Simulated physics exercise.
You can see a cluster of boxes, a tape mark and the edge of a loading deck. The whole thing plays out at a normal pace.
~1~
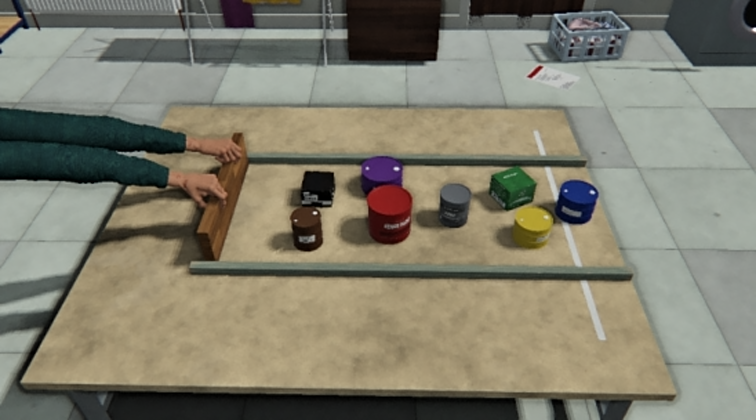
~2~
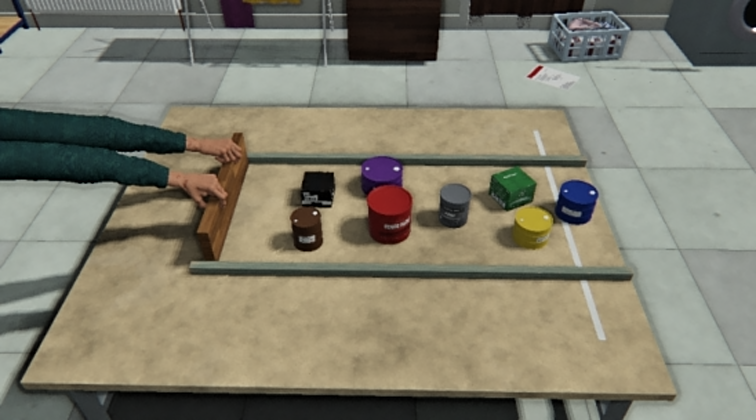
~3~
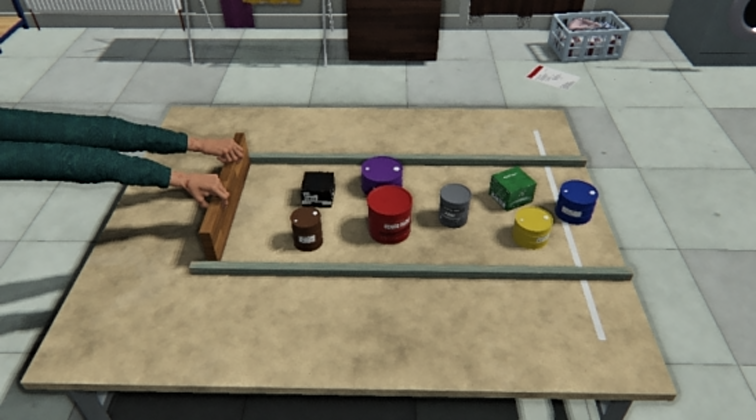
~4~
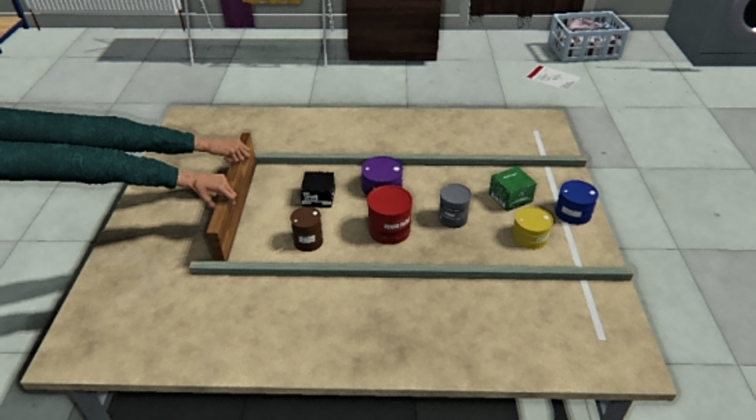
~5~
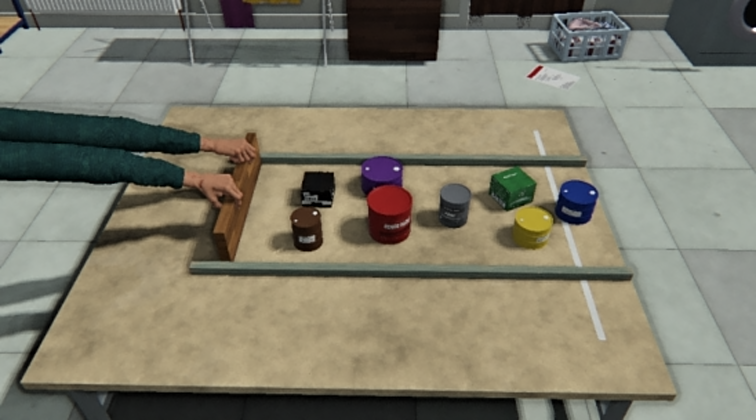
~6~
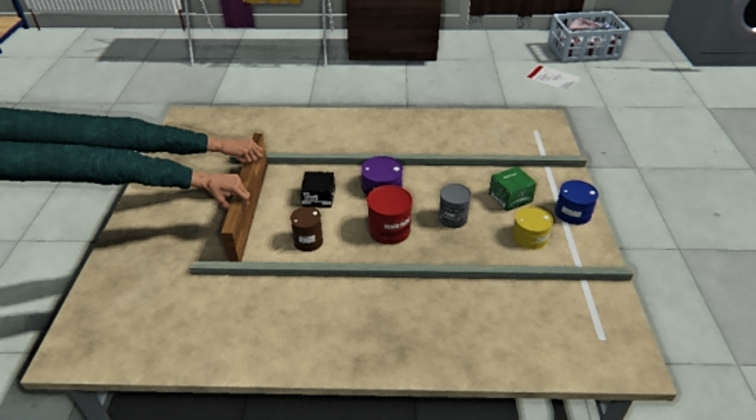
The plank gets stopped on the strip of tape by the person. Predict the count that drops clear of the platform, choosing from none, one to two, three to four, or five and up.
The count is three to four.
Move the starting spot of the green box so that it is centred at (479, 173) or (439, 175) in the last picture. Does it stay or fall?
First place: It goes off; second place: It goes off.
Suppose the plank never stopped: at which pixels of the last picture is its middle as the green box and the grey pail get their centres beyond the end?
The middle is at (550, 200) when it's the green box, and at (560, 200) when it's the grey pail.
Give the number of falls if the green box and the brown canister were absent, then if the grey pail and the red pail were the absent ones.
Taking the two tries in turn, it comes to 3 and 2.
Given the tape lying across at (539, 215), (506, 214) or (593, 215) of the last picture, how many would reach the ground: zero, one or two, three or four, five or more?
Either one or two; zero; five or over.
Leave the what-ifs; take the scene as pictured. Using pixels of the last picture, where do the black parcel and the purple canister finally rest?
Final spots - black parcel (575, 194), purple canister (573, 171).
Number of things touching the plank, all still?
Contact count: 4.
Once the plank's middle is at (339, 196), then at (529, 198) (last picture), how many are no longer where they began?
At first I count 3, and then 8.
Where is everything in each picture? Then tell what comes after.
The first frame shows blue canister (576, 202); yellow canister (532, 228); green box (512, 189); plank (226, 195); tape (562, 215).
The second frame shows yellow canister (532, 228); black parcel (318, 189).
The third frame shows green box (512, 189); red pail (390, 215).
The fourth frame shows blue canister (576, 202); grey pail (454, 206).
The fifth frame shows yellow canister (532, 228); plank (240, 195).
The sixth frame shows blue canister (576, 202); yellow canister (532, 228); green box (512, 189); plank (248, 195); tape (562, 215).
A little later, none off yet; blue canister at rest near (576, 202); yellow canister at rest near (532, 228); green box at rest near (512, 189).
When it is over, the number that fall off is three or four; down, grey pail, green box, yellow canister and blue canister.
